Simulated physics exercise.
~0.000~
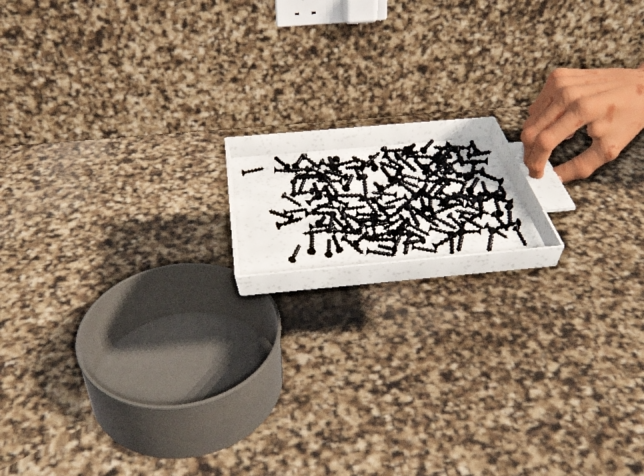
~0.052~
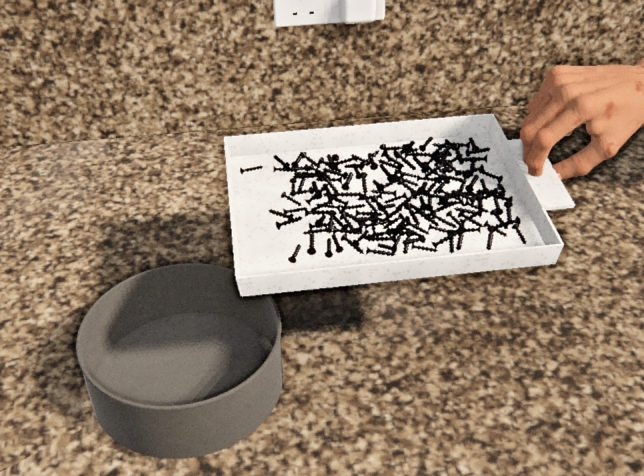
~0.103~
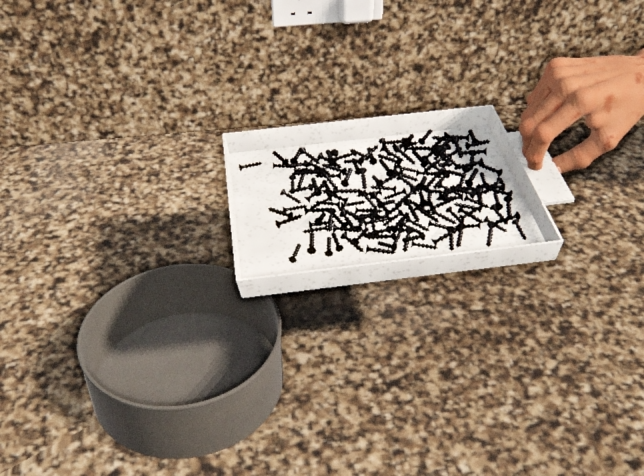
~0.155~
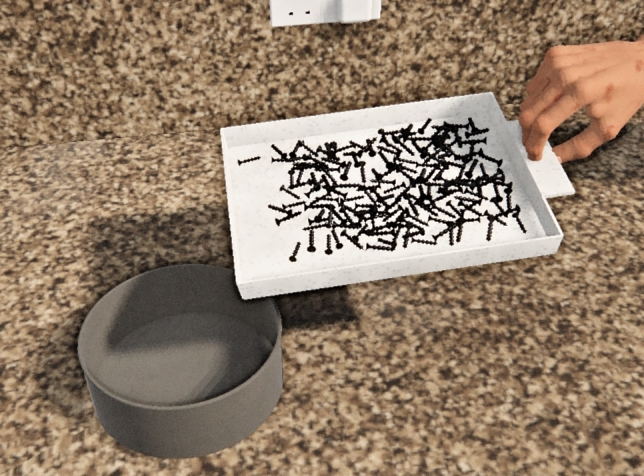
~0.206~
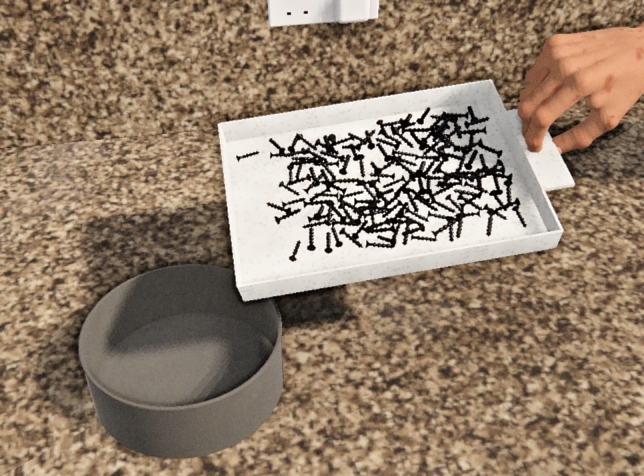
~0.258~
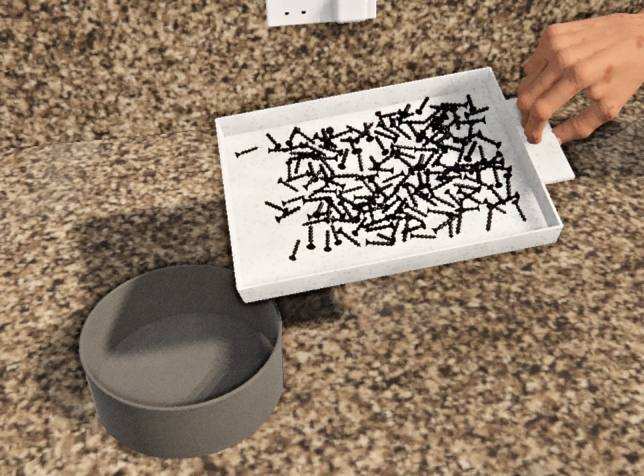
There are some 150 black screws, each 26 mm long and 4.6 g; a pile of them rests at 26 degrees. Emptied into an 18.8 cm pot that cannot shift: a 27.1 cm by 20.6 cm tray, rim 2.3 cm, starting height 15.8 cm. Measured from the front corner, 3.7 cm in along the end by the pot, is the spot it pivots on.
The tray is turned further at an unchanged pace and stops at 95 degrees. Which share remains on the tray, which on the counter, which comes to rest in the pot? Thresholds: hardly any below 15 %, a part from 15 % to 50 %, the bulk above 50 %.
Left on the tray: Probably a low amount; counter: Probably over half of it; pot: Probably an intermediate amount.
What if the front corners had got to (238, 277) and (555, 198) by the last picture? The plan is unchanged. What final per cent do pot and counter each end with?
Pot: 65, counter: 35.
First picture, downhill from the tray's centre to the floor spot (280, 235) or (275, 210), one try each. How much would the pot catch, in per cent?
Roughly 95 % for the first direction, roughly 60 % for the second.
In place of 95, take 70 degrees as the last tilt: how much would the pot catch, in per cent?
That would be around 5 percent.
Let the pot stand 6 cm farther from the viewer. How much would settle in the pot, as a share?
Near 0 per cent in that case.
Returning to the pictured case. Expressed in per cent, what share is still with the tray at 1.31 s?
Something like 85 percent, roughly.
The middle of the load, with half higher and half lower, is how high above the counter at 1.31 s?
Some 18 cm.
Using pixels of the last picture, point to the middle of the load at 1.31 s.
Load centre: About (294, 283) px.
After 0.89 s, tilt 51 degrees; the tray holds 100 %, the pot 0 %.
After 1.31 s, tilt 77 degrees; the tray holds 85 %, the pot 0 %.
After 1.81 s, tilt 95 degrees; the tray holds 5 %, the pot 20 %.
In the end, at 2.8 s, tray 0 %, counter 75 %, pot 25 %.
